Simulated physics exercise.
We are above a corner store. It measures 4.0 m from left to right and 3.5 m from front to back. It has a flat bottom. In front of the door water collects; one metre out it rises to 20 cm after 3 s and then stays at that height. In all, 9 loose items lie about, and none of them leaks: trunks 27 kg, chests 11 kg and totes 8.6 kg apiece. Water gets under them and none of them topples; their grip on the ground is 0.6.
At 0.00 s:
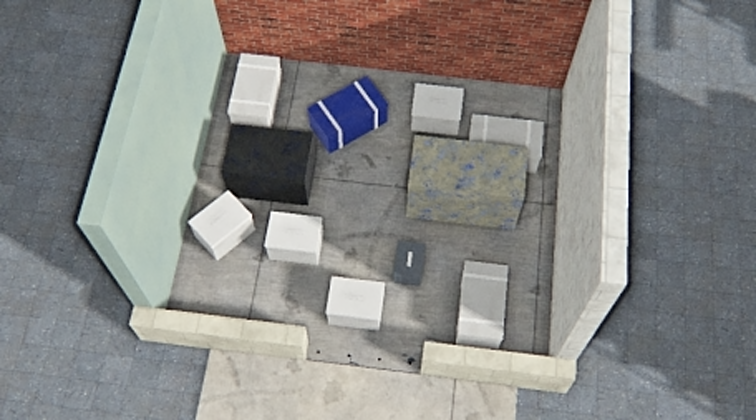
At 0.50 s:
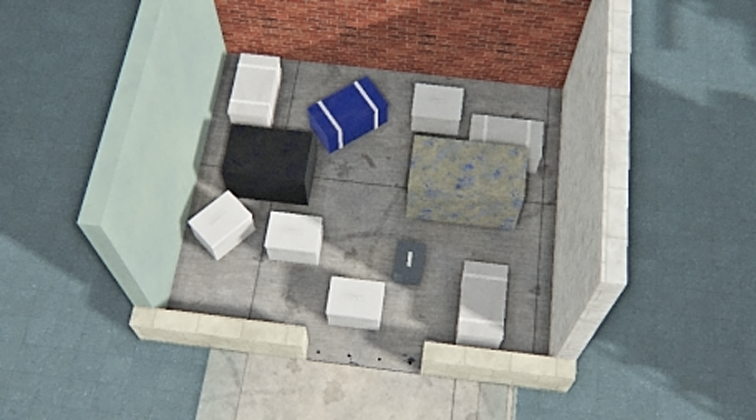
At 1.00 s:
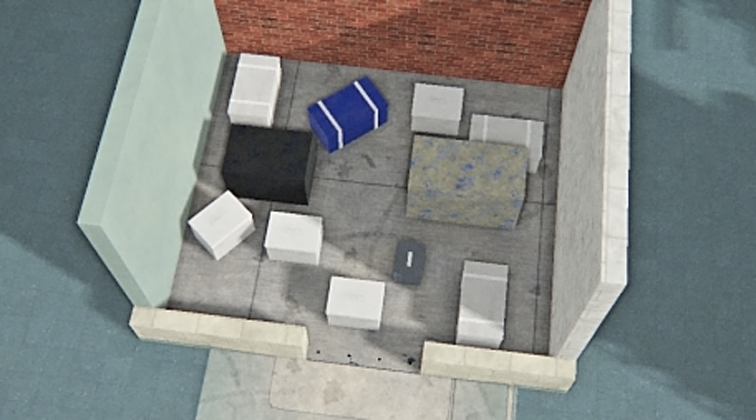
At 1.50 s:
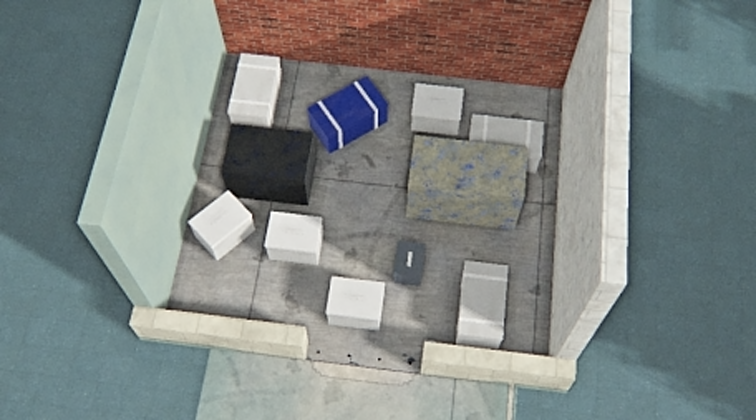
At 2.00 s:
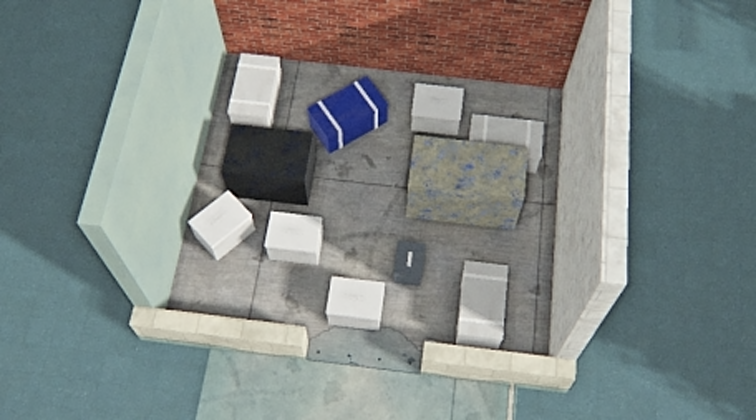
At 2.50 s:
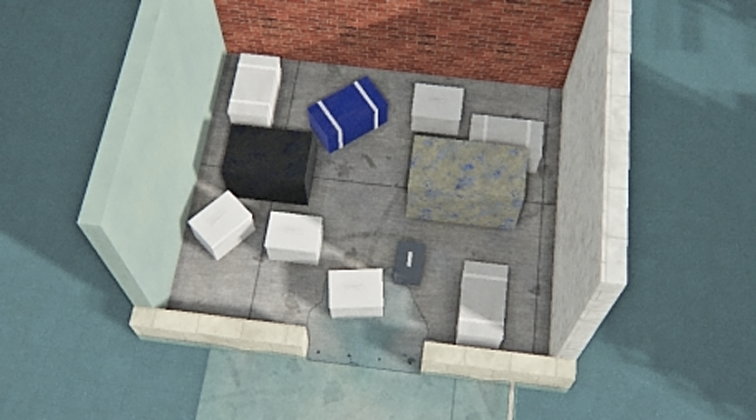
We see a small brick-backed store from above, with pale boxes and a blue trunk on its floor, as water covers the ground outside, then seeps in through the doorway, and the white box nearest it shifts slightly inward.
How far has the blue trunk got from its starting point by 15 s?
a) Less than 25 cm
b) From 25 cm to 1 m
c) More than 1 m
Answer: B.
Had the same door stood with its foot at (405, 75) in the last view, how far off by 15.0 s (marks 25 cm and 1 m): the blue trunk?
I'd expect the blue trunk to get swept far off.
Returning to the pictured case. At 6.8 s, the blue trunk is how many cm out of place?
About 60 cm.
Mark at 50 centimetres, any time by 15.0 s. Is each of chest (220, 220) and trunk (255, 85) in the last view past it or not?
First greater, then smaller.
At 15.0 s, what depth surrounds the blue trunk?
Near 17 cm deep.
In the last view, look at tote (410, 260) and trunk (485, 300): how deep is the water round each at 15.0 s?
First roughly 13 cm, second roughly 13 cm.
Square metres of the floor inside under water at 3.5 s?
Wet: Near 3.0 m2.
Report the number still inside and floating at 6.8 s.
The count is 4.
After 3.5 s the blue trunk is near (348, 106), 0.0 m from its start, aground; 0 afloat.
After 6.8 s the blue trunk is near (327, 66), 0.6 m from its start, aground; 4 afloat.
After 11.0 s the blue trunk is near (286, 64), 0.9 m from its start, afloat; 9 afloat.
After 15.0 s the blue trunk is near (287, 101), 0.7 m from its start, afloat; 9 afloat.
